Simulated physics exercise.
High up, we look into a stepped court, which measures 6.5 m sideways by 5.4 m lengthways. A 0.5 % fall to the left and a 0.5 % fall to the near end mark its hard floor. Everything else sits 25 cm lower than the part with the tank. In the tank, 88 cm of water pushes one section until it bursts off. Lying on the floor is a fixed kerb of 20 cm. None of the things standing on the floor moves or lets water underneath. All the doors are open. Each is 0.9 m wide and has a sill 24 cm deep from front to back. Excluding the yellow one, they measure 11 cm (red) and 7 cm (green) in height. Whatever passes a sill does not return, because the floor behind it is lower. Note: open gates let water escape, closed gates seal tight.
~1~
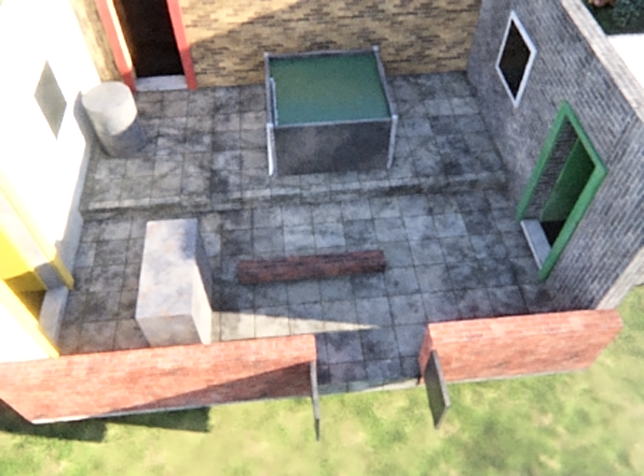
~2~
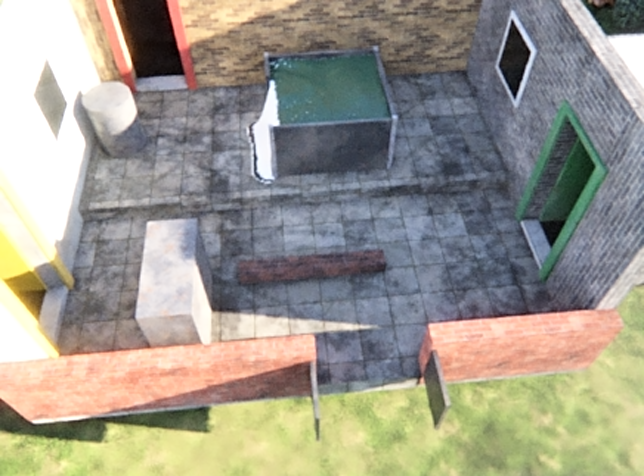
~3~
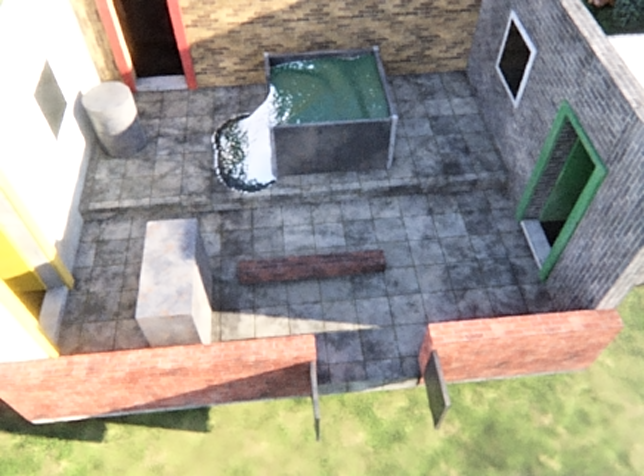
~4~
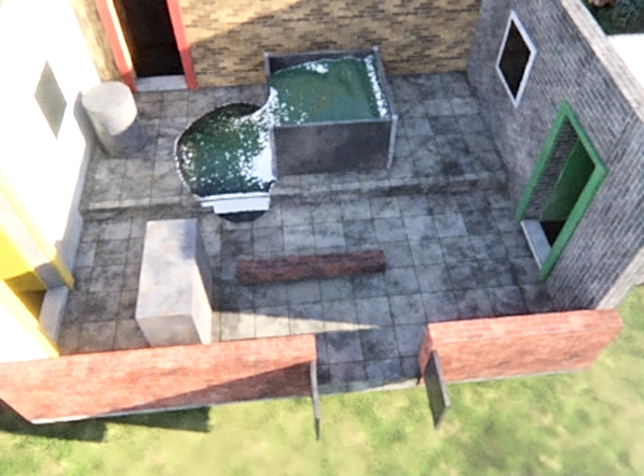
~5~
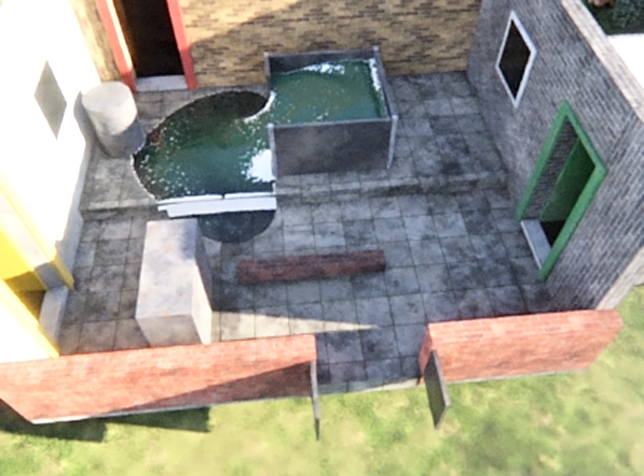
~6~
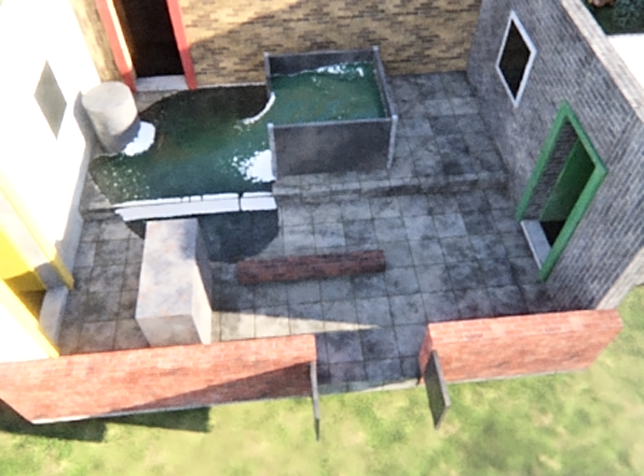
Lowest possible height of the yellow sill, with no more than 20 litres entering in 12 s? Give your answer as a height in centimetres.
I would say 23 cm.
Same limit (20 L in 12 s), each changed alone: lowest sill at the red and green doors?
About 28 cm at red and 10.5 cm at green.
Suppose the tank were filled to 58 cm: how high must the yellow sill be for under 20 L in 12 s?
Then around 14.5 centimetres.
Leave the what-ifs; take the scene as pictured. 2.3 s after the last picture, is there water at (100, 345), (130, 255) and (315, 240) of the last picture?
Taking the spots one by one: Swamped, swamped, untouched.
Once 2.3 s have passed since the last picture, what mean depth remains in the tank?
I'd put it at some 23 centimetres on average.
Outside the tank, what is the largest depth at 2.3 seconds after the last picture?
44 cm.
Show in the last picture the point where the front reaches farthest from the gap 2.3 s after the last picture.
Near (48, 392).
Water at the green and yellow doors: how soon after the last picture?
Arrival times - green: 3.6 seconds; yellow: 0.6 seconds.
Then, 0.7 s after the last picture water covers 30 % of the floor, deepest (47 cm) near (85, 182); 10 cm at the yellow door, 0 litres in over its 13 cm sill.
Then, 2.3 s after the last picture water covers 45 % of the floor, deepest (44 cm) near (51, 378); 17 cm at the yellow door, 29 litres in over its 13 cm sill.
Then, 11.3 s after the last picture water covers 95 % of the floor, deepest (16 cm) near (48, 392); 15 cm at the yellow door, 162 litres in over its 13 cm sill.
At the yellow door as built, the water peaked near 25 cm, 4.3 s after the last picture.
Run again over the same 12 s with other heights there, 32 litres in over 21 cm, 3 litres over 28.5 cm. The limit of 20 litres is kept from about 23 cm up.
